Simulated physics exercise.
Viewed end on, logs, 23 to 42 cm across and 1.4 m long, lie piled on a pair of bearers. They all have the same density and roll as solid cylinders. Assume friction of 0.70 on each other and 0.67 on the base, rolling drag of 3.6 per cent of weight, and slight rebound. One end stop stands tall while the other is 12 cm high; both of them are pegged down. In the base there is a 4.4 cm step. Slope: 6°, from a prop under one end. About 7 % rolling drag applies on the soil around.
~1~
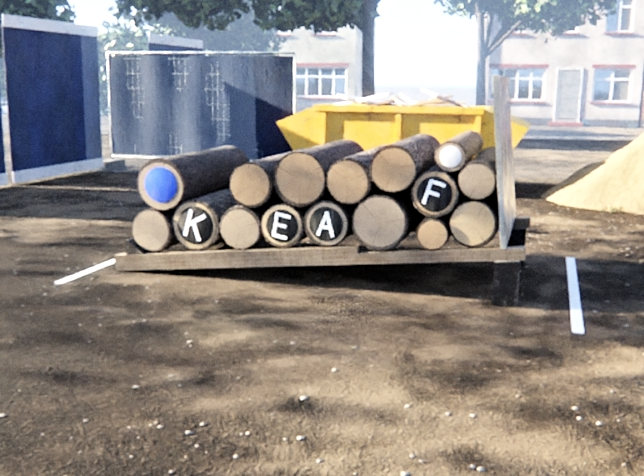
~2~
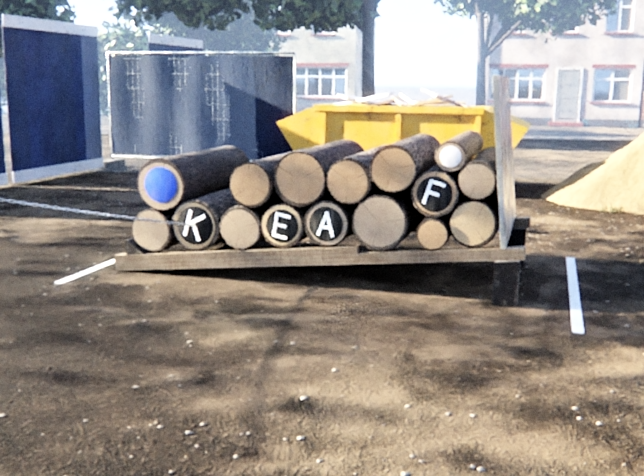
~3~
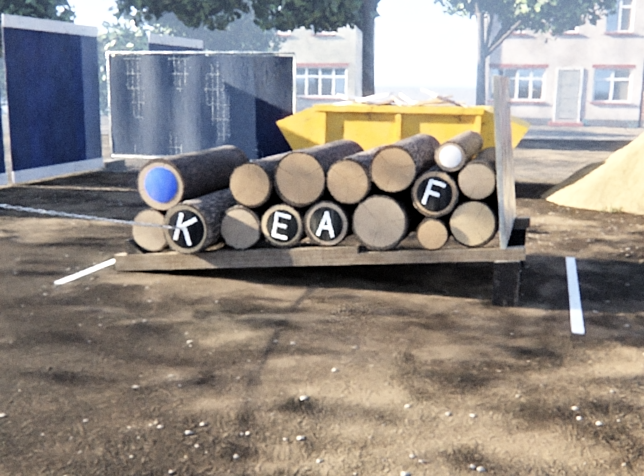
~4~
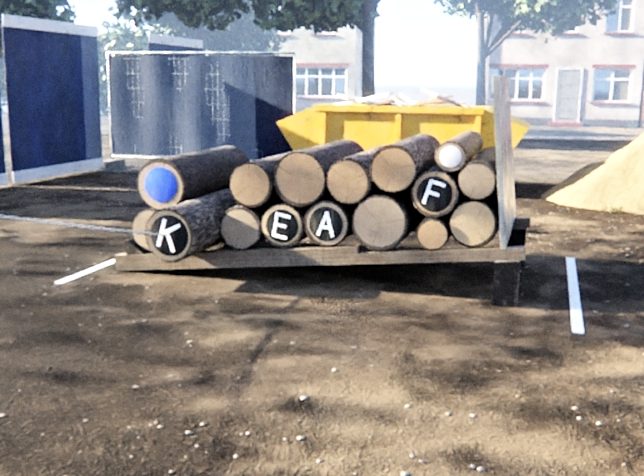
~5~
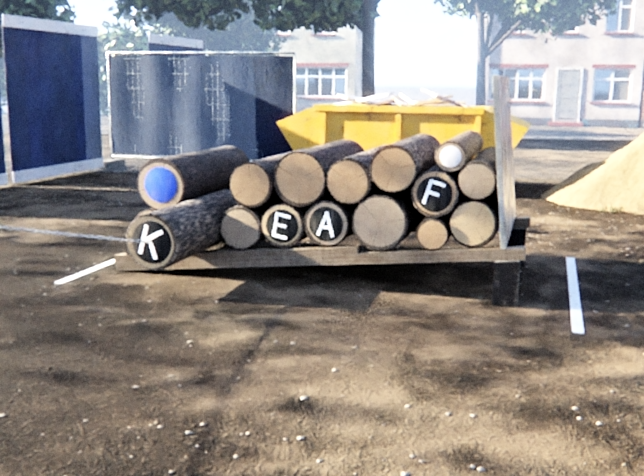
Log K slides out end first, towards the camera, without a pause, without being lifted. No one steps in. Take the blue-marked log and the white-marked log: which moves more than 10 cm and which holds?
The blue-marked log moves; the white-marked log holds.
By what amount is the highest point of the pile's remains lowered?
I'd put it at some 0 cm lower than at the start.
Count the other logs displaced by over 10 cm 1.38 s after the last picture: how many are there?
1 at that time.
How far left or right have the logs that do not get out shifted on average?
On average they drift left by around 5 cm.
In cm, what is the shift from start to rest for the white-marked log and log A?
White-marked log: 5, log A: 5.
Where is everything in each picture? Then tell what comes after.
In the first frame, 16 logs, 8 on the base, highest (451, 157); blue (161, 185), white (451, 157), A (326, 224), E (282, 226), K (195, 225), F (434, 194); left chock (12 cm) (126, 240); right wall (1.2 m) (499, 146); right end propped up; lines (95, 268) and (576, 310).
Log K is 0.5 cm out, at (195, 226); the rest still, in the second frame.
Log K is 16 cm out, at (186, 229); the rest still; bottom ones (151, 231) (186, 229) (240, 228) (282, 226) (326, 224) (379, 224) (432, 234) (473, 224), in the third frame.
Log K is 44 cm out, at (169, 236); the rest still, in the fourth frame.
Log K is 70 cm out, at (152, 242); the rest still; blue (161, 185), white (451, 157), in the fifth frame.
Then, 1.05 s past the final picture, 0 now displaced over 10 cm; blue 2.3 cm right; white in place.
Then, 1.21 s past the final picture, 0 now displaced over 10 cm; blue 9 cm right and 3.5 cm down; white in place.
Then, 1.38 s past the final picture, 1 now displaced over 10 cm; blue 22 cm right and 14 cm down; white in place.
Then, 1.58 s past the final picture, 3 now displaced over 10 cm; blue 21 cm right and 14 cm down; white in place.
At rest 2.0 s after the last picture, 3 moved over 10 cm; not one across the white lines; blue 21 cm right and 14 cm down; white 2 cm down; top of the pile 1.1 m high, from 1.1 m.
